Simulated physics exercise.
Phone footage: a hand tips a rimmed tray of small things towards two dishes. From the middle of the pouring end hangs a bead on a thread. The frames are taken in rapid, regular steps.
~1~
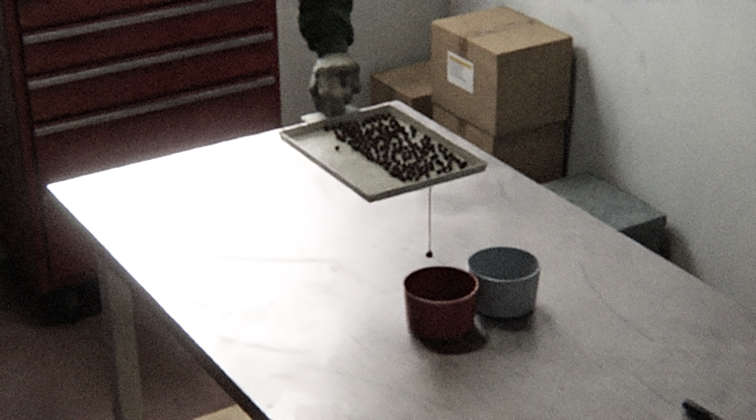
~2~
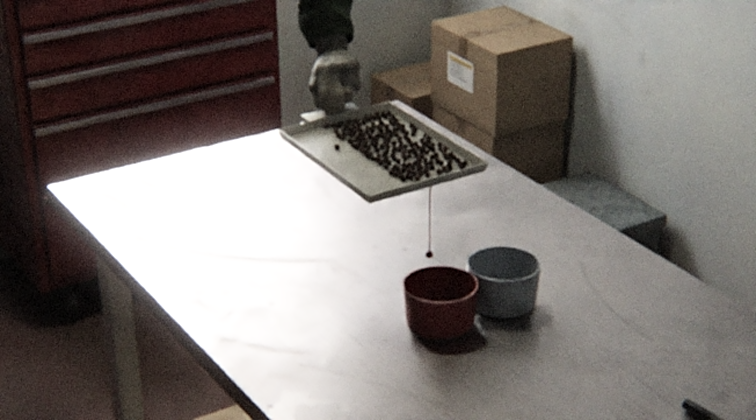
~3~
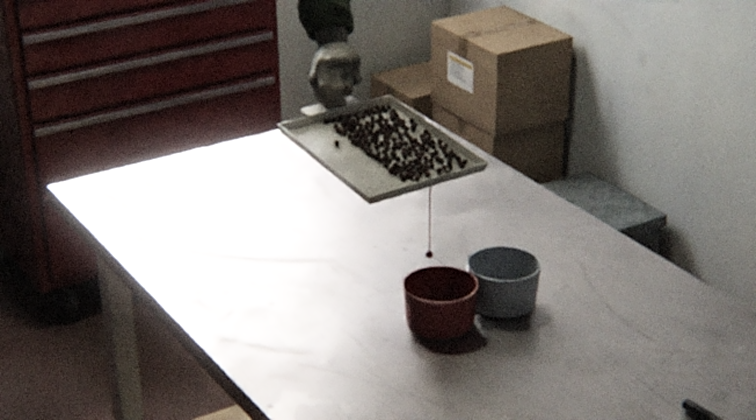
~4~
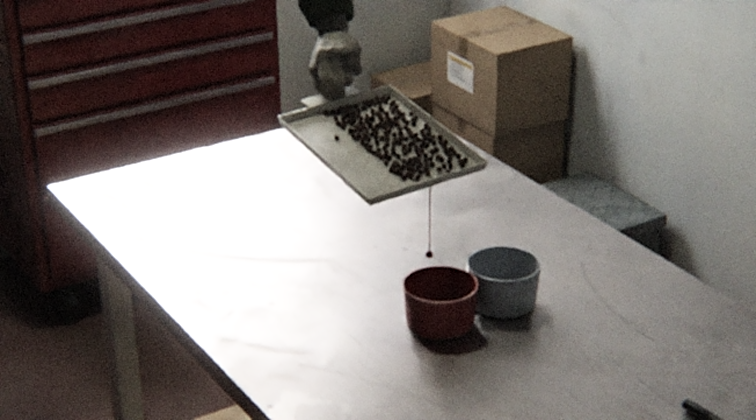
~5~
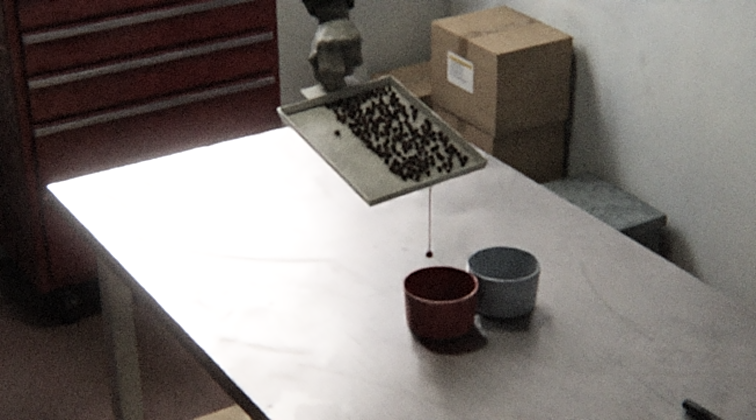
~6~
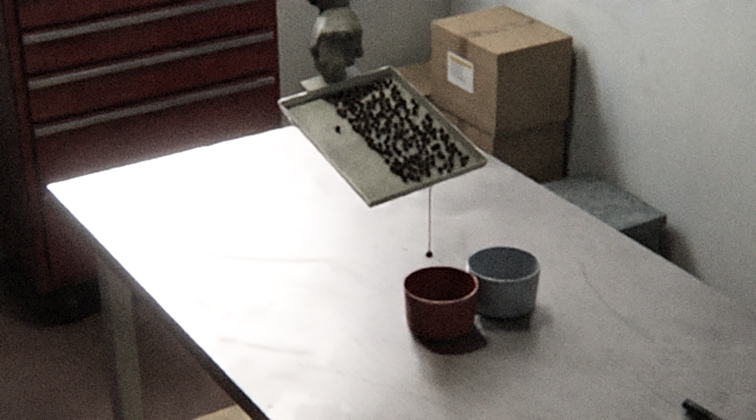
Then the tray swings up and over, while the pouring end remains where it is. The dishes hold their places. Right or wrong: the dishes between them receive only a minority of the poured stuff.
Right, they get under half.
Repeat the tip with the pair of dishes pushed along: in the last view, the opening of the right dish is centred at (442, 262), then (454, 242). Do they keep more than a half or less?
Well, it comes to a greater portion at first and a lesser portion after that.
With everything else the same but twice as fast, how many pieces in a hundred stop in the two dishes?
Roughly 30 %.
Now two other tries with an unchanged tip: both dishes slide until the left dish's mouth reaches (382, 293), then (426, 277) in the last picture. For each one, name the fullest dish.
The dish at left, then the dish at left.
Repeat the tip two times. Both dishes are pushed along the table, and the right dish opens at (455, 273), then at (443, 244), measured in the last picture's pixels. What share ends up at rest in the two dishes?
The first position comes out at 90 per cent, the other at 10 per cent.
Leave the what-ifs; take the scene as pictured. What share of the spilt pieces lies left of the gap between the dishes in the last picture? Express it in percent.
Near 100 in a hundred.
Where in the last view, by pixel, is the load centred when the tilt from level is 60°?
In the last view, the load is centred near (399, 189).
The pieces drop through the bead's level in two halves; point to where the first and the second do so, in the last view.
Initially about (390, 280); subsequently about (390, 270).
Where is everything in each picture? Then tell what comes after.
Corners of the pouring end at (370, 194) and (485, 162), level; middle of the load at (394, 144), allspice berries; left dish at (461, 316); right dish at (525, 294); bead on its thread at (429, 254), in the first picture.
Corners of the pouring end at (370, 195) and (485, 162), level; middle of the load at (394, 143), in the second picture.
Corners of the pouring end at (370, 196) and (485, 162), tipped barely, lowest at the left corner; middle of the load at (394, 140), in the third picture.
Corners of the pouring end at (370, 197) and (485, 161), tipped a little, lowest at the left corner; middle of the load at (395, 134), in the fourth picture.
Corners of the pouring end at (370, 199) and (485, 160), tipped a little, lowest at the left corner; middle of the load at (395, 129), in the fifth picture.
Corners of the pouring end at (370, 200) and (486, 159), tipped a little, lowest at the left corner; middle of the load at (396, 126); left dish at (461, 316); right dish at (525, 294), in the sixth picture.
Soon after the last picture, tray tipped steeply; most on the tray; a stray few in the left dish; a small part outside both; a small part in the air.
A little later, tray tipped right over; a small part on the tray; about a quarter in the left dish; about a third outside both; about a quarter in the air.
Later still, tray tipped past a quarter turn; about a third in the left dish; about two thirds outside both.
At rest, tray tipped past a quarter turn; about a third in the left dish; none in the right dish; about two thirds outside both.
